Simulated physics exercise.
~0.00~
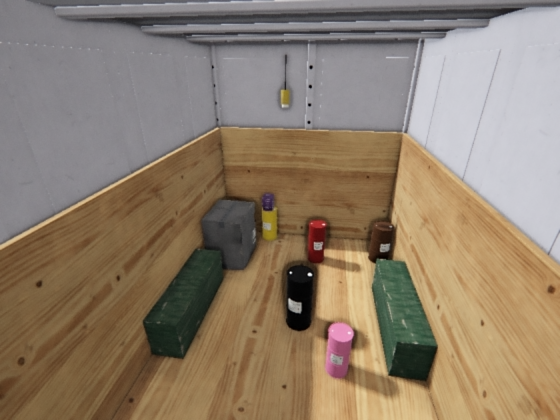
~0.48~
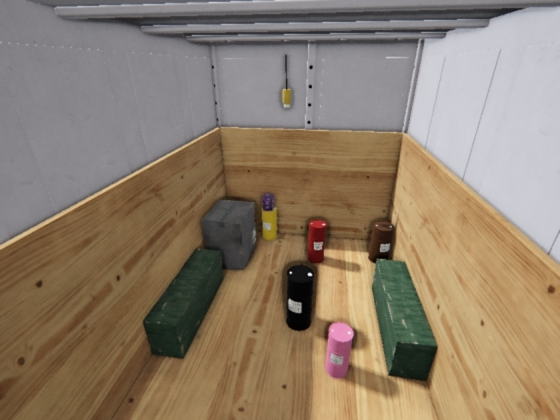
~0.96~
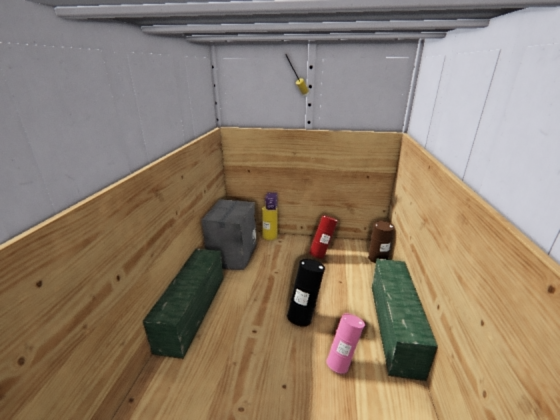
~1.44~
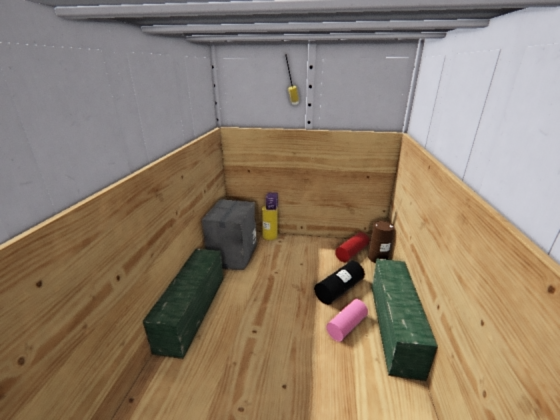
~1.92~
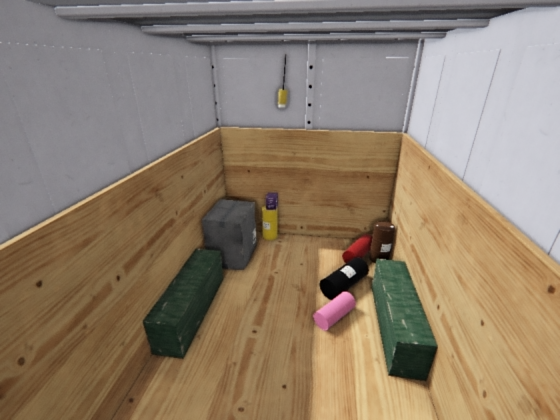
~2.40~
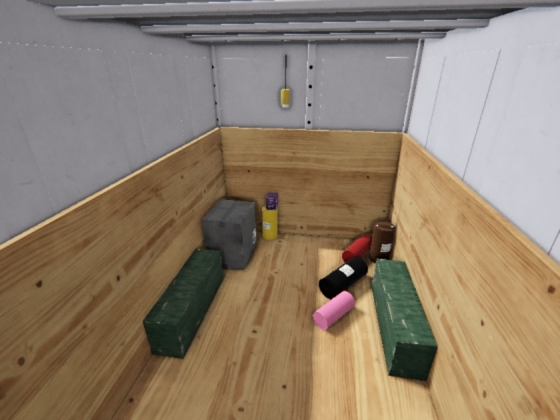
In a van's load bay, the black, red and pink canisters topple right and stay down.
